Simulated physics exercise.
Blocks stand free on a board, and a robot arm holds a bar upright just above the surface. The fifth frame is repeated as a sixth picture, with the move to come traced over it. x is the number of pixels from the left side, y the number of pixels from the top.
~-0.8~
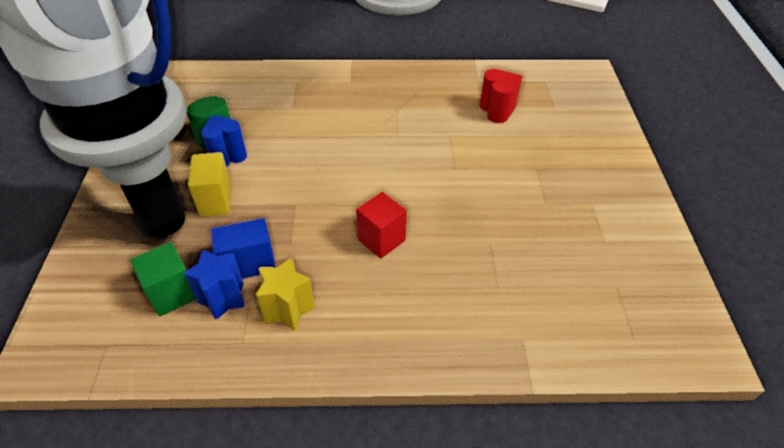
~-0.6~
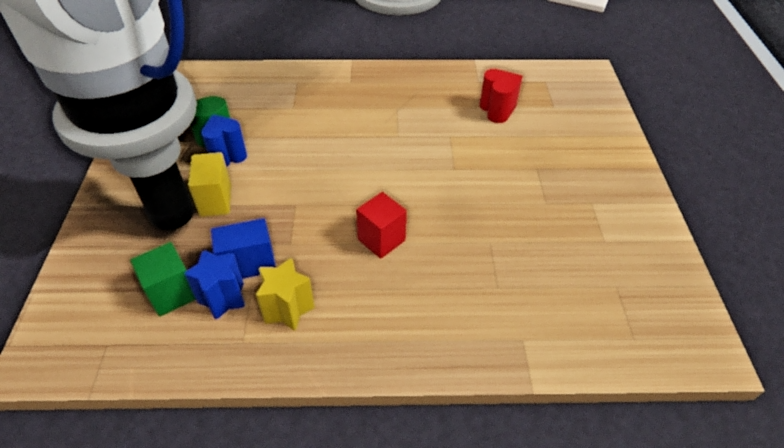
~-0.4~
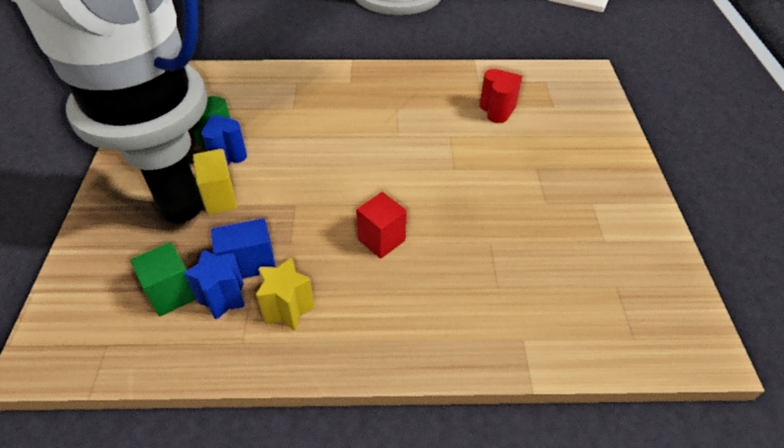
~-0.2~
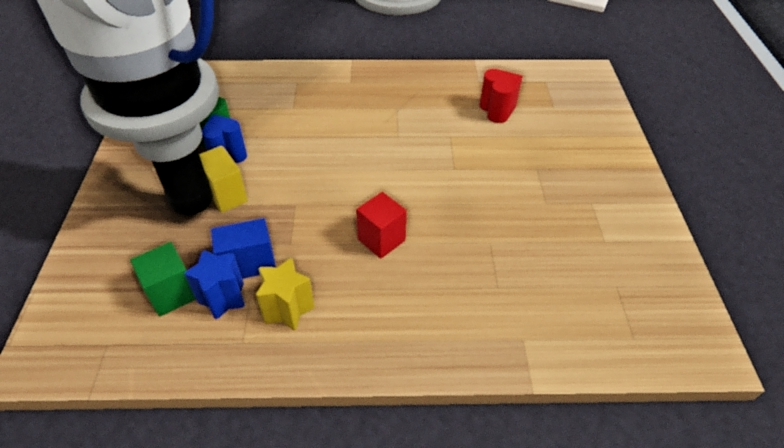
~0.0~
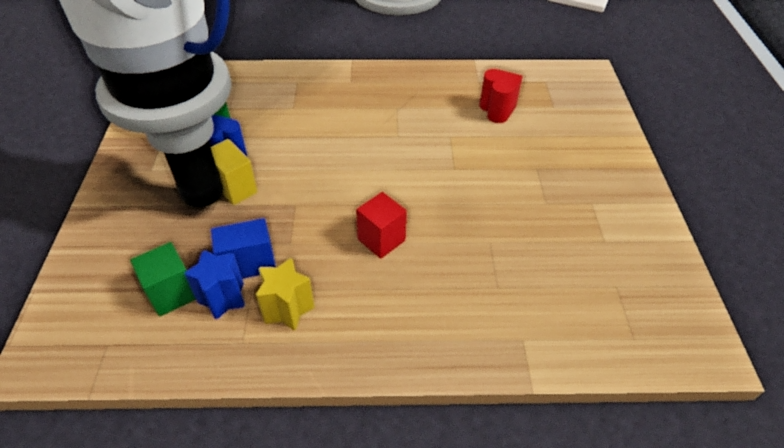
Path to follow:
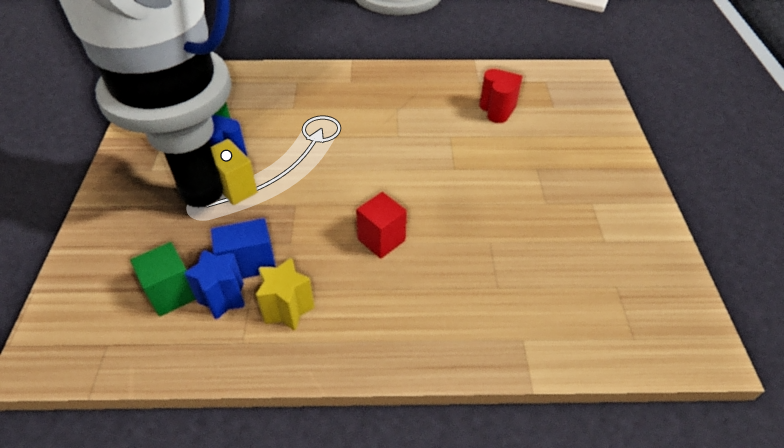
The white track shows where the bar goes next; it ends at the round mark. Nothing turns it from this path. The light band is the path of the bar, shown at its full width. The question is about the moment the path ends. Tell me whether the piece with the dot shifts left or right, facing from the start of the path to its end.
That block drifts left.
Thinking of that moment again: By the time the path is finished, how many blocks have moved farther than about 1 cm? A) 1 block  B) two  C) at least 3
The correct letter is A.
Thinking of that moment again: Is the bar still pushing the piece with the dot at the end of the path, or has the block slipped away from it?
My prediction: No longer in front.
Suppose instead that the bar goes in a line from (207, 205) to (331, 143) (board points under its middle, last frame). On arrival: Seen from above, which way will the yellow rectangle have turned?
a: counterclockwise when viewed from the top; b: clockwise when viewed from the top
My pick is a.
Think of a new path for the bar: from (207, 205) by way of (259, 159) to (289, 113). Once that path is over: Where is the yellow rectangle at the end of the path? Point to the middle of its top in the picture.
I expect it at (309, 95).
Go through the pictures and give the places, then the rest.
Bar's lower end (164, 222); blue heart block (219, 126); yellow rectangle (205, 168), in the first picture.
Bar (173, 216); blocks still, in the second picture.
Bar (182, 209); yellow rectangle (210, 165), in the third picture.
Bar (192, 201); yellow rectangle (217, 163), in the fourth picture.
Bar (203, 194); blue heart block (219, 126); yellow rectangle (226, 156), in the fifth picture.
Drawn move, from (207, 205) by way of (260, 187) and (300, 160) to (322, 129); the dot is on the yellow rectangle.
The first path, step by step. One third of the way, bar (258, 175); yellow rectangle (265, 133), turned 50° anticlockwise.
Two thirds of the way, bar (298, 148); yellow rectangle (279, 111), turned 90° anticlockwise.
At the end, bar (320, 117); blue heart block still; yellow rectangle (277, 106), turned 115° anticlockwise.
